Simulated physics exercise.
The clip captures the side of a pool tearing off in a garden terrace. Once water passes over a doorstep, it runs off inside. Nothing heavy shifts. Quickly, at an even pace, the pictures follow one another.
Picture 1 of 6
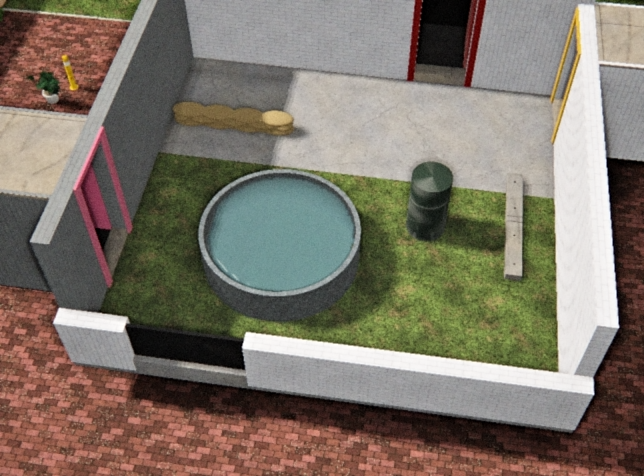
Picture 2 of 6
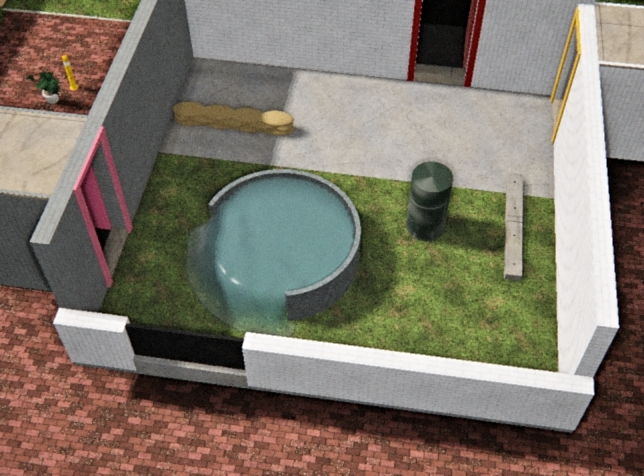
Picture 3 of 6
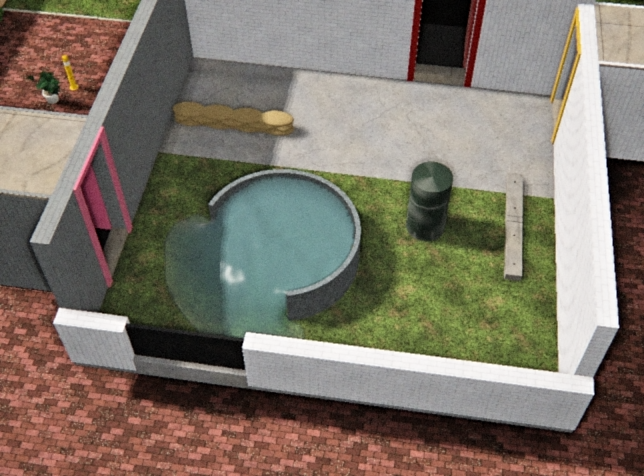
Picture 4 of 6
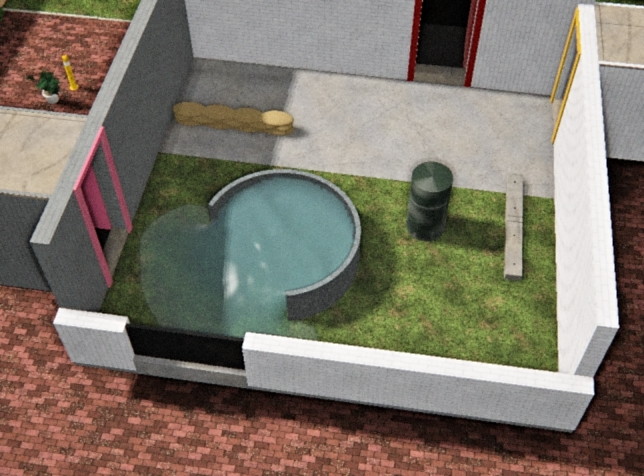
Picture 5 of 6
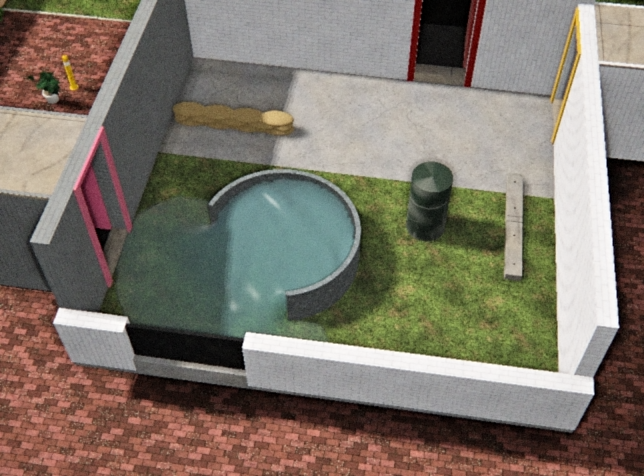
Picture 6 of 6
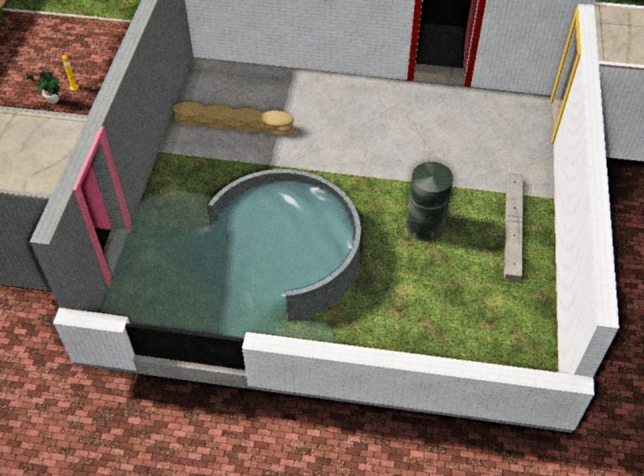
The video shows a round gray tank of water on a walled terrace lawn as its front-left side opens, and water pours out, spreading leftward across the grass toward the pink-framed doorway while the green barrel stays still.
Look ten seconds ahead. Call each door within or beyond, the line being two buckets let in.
Yellow door - within; red door - within; pink door - beyond.
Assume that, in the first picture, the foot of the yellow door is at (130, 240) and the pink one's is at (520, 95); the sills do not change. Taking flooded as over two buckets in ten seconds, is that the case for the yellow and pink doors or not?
After the change, the yellow door overshoots, while the pink door falls short.
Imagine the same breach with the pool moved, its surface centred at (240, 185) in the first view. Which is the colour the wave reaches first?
It is the pink door.
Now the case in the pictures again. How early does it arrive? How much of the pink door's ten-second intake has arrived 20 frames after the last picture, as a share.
My estimate: Close to 90 per cent.
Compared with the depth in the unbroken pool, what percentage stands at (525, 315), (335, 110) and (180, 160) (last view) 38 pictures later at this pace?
In the order asked, some 14, 0 and 16 in a hundred.
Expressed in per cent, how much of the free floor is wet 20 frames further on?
Estimate: Near 40 %.
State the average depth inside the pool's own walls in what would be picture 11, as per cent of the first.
I make it 50 per cent.
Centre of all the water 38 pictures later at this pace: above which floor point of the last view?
Centre: Close to (295, 248).
A moment on, water covers 20 % of the floor; the yellow door not reached, the red door not reached, the pink door over two buckets in.
Next, water covers 25 % of the floor; the yellow door not reached, the red door not reached, the pink door far over two buckets in.
Then, water covers 40 % of the floor; the yellow door not reached, the red door not reached, the pink door far over two buckets in.
Later, water covers 70 % of the floor; the yellow door not reached, the red door not reached, the pink door far over two buckets in.
In the end, water covers 85 % of the floor; the yellow door wet at the sill, nothing in, the red door wet at the sill, nothing in, the pink door far over two buckets in.
